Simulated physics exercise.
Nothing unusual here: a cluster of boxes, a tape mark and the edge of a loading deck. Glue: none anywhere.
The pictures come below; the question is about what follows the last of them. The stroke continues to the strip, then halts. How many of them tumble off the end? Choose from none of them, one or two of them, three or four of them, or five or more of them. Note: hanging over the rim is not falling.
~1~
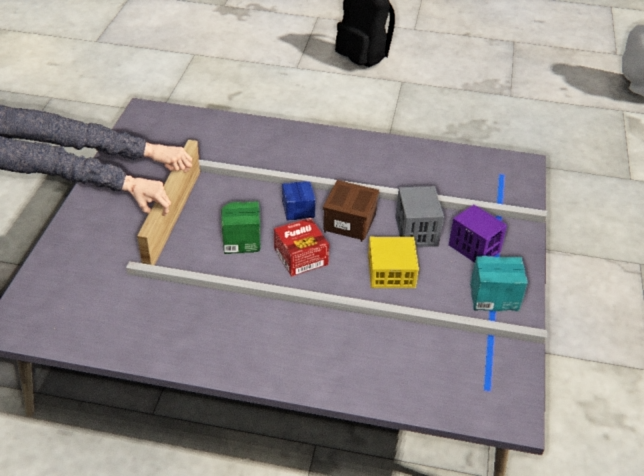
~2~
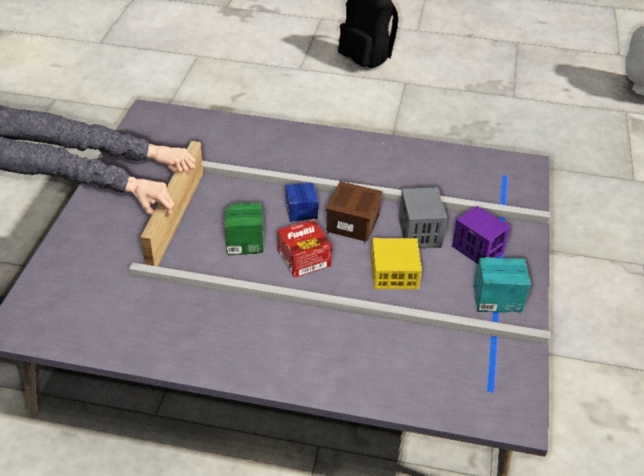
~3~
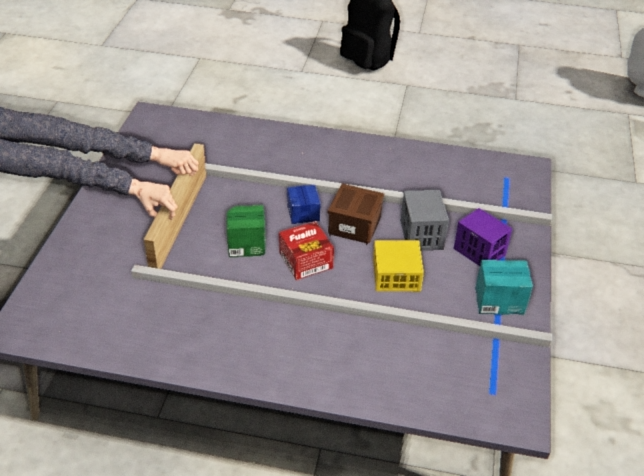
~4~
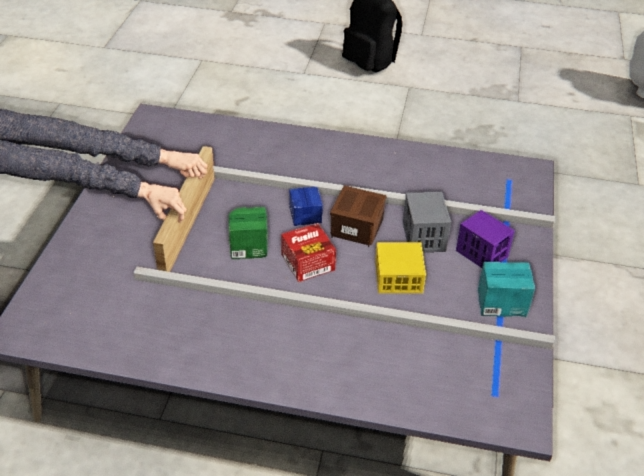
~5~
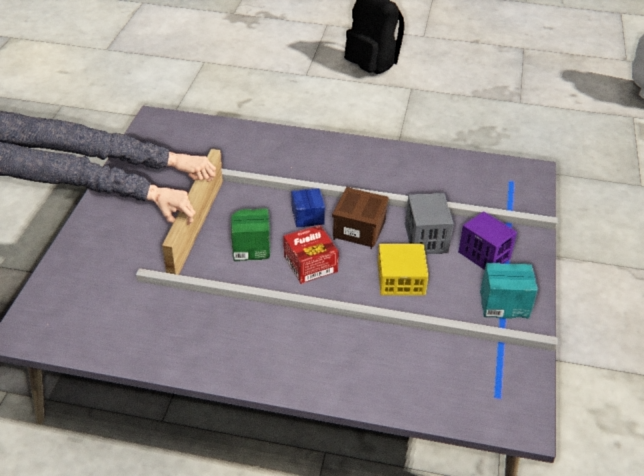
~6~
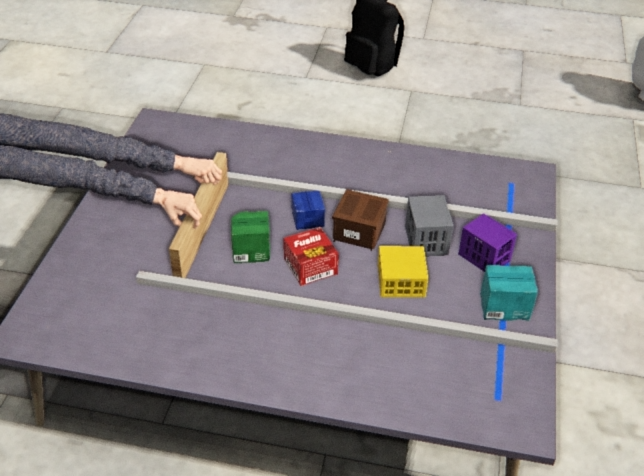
Five or more of them do.
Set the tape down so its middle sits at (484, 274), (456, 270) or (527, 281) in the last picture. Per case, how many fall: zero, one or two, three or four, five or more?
In that order: Either three or four; either three or four; five or more.
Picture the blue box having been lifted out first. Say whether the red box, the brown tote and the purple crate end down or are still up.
Red box goes down, brown tote stays put, purple crate goes down.
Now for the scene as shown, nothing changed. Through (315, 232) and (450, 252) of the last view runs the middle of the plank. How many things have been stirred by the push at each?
In order, the tallies are 5 and 8.
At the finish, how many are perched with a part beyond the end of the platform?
Looks like 0 of them.
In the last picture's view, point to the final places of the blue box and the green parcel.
Answer: First (524, 245), after that (527, 282).
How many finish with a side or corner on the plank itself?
The count is 2.
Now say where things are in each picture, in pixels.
Turquoise parcel (498, 284); purple crate (477, 235); grey crate (419, 217); plank (171, 202); tape (496, 268), in the first frame.
Purple crate (480, 237); red box (304, 248), in the second frame.
Grey crate (424, 220); brown tote (356, 214), in the third frame.
Turquoise parcel (505, 290); plank (186, 208), in the fourth frame.
Purple crate (487, 242); blue box (308, 208), in the fifth frame.
Turquoise parcel (508, 293); purple crate (487, 244); grey crate (428, 226); plank (201, 214); tape (506, 277), in the sixth frame.
A little later, none off yet; turquoise parcel at rest near (508, 293); purple crate at rest near (487, 244); grey crate at rest near (428, 226).
Next, none off yet; turquoise parcel shifted a little near (515, 295); purple crate shifted about its own width near (514, 248); grey crate shifted about its own width near (469, 234).
Later still, two off so far; turquoise parcel dropping near (594, 381); purple crate dropping near (590, 300); grey crate shifted well along near (547, 246).
When it is over, the number that fall off is five or more; down, red box, brown tote, yellow crate, grey crate, purple crate and turquoise parcel.
